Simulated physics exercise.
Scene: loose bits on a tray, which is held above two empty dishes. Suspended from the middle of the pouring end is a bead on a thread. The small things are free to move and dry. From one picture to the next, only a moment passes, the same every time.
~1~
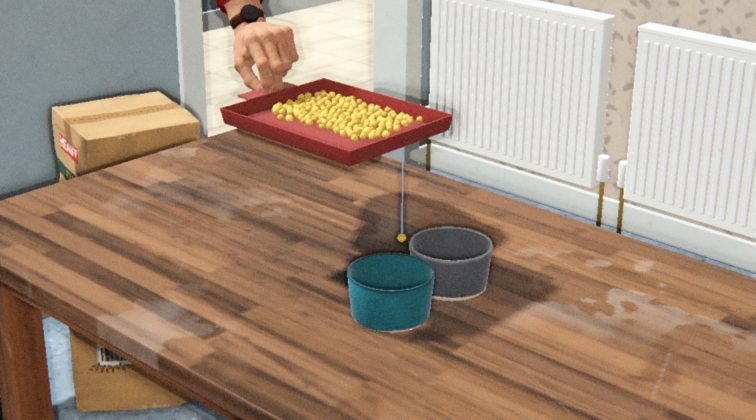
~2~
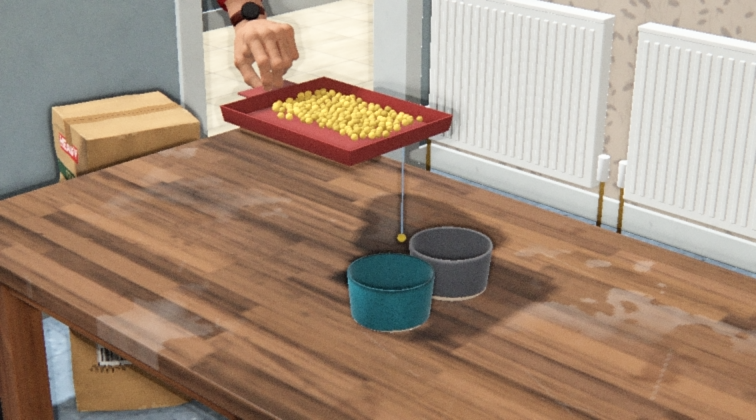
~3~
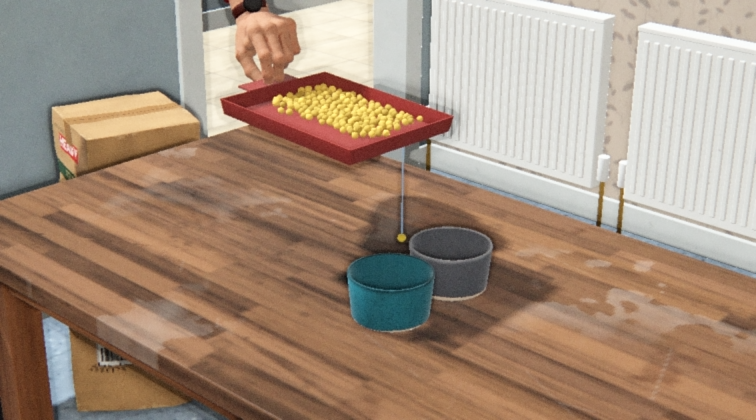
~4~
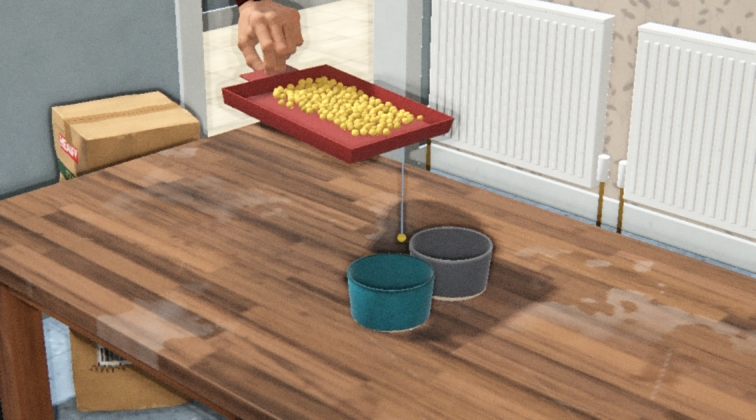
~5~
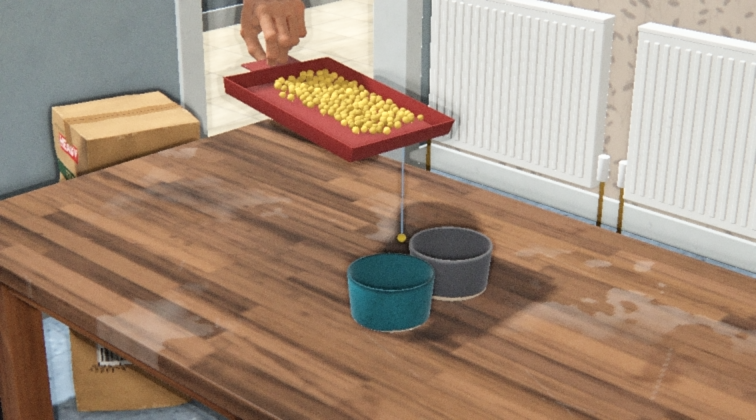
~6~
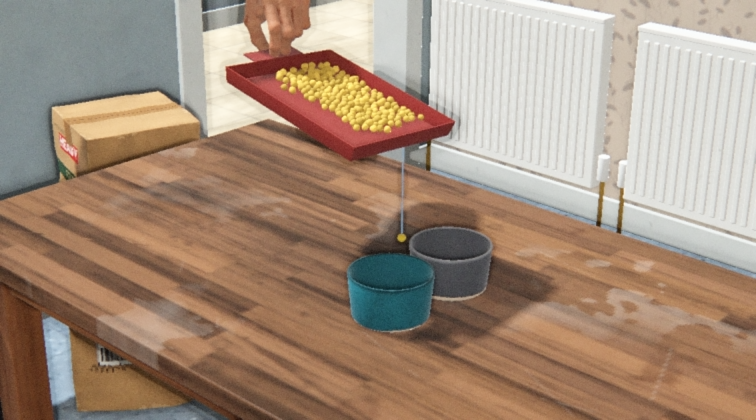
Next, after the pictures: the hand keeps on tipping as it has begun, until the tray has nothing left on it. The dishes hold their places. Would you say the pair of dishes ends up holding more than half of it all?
More of the load is caught than lost.
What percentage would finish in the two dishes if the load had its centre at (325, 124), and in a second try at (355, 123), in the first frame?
Near 70 and 80 percent respectively.
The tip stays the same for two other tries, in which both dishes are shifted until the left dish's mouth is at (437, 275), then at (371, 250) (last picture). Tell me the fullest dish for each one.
First try, the one on the right; second try, the one on the right.
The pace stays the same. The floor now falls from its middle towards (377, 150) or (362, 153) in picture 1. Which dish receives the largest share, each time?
Try 1: Left-side dish. Try 2: Left-side dish.
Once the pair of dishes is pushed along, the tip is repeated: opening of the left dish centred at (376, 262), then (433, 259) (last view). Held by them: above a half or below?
With the first shift the pair saves beyond half; with the second, beyond half.
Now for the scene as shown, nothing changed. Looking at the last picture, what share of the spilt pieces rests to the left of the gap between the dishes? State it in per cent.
Around 0 per cent, I reckon.
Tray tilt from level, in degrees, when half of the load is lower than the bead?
Roughly 110 degrees of turn.
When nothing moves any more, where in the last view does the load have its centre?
(454, 278).
Soon, tray tipped steeply; all on the tray.
A while on, tray tipped right over; nearly all on the tray; a stray few in the air.
Towards the end, tray tipped past a quarter turn; a stray few in the left dish; most in the right dish; a small part outside both.
Finally, tray tipped past a quarter turn; a stray few in the left dish; most in the right dish; a small part outside both.
